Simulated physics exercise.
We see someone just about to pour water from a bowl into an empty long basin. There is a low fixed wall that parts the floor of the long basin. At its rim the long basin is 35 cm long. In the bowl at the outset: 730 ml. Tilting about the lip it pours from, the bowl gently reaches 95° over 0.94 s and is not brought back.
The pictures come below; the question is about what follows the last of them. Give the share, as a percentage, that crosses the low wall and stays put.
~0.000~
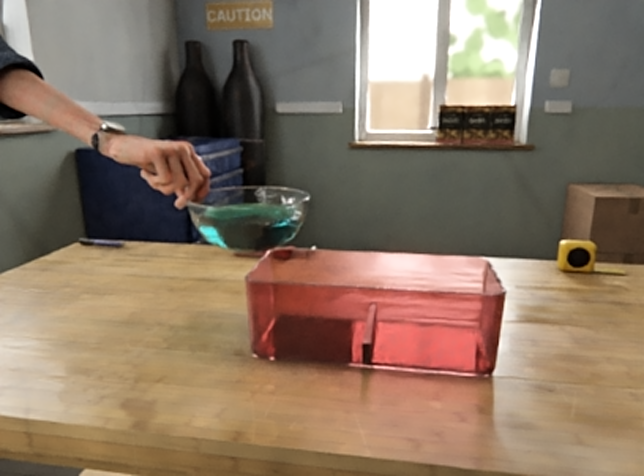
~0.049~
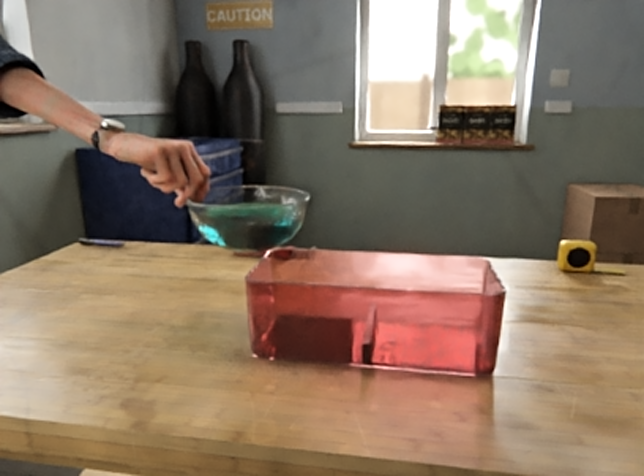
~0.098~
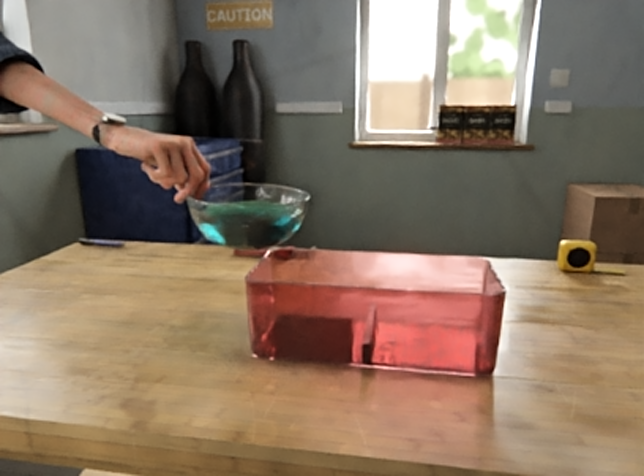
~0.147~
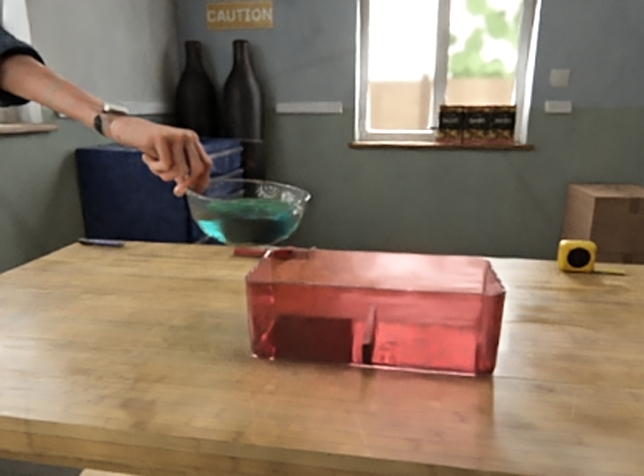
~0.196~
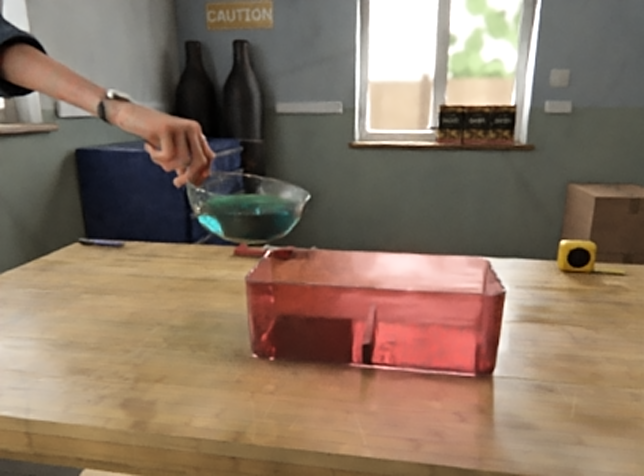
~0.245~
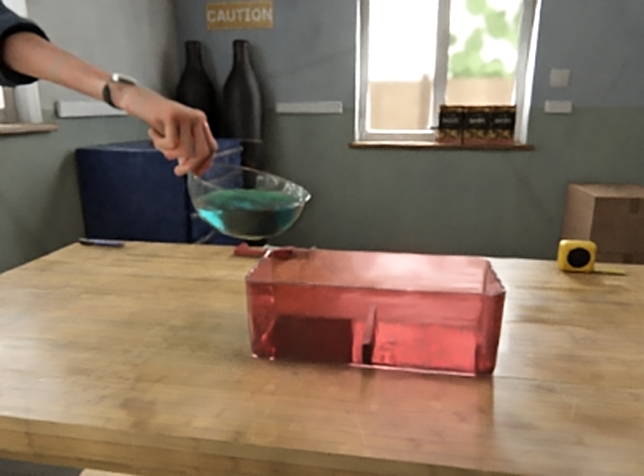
Around 71 %.
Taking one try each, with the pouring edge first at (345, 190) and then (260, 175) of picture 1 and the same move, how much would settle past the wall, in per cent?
In turn about 85 and 15 per cent.
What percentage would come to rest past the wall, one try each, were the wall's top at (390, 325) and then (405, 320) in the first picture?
40 % and 5 %.
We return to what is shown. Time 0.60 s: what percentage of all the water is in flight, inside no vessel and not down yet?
Around 38 percent.
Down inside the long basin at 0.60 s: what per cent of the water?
I reckon close to 7 percent of it.
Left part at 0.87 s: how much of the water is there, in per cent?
Some 18 per cent.
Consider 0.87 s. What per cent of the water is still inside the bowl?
Share remaining: Approx. 3 %.
By 0.60 s the tilt is 68° and 54 per cent is still to pour, 7 is left of the wall and 0 right of it.
By 0.87 s the tilt is 94° and 3 per cent is still to pour, 18 is left of the wall and 62 right of it.
By 1.14 s the tilt is 95° and 0 per cent is still to pour, 27 is left of the wall and 73 right of it.
By 1.44 s the tilt is 95° and 0 per cent is still to pour, 27 is left of the wall and 72 right of it.
At rest 28 per cent lies left of the wall, 71 right of it and 1 outside.
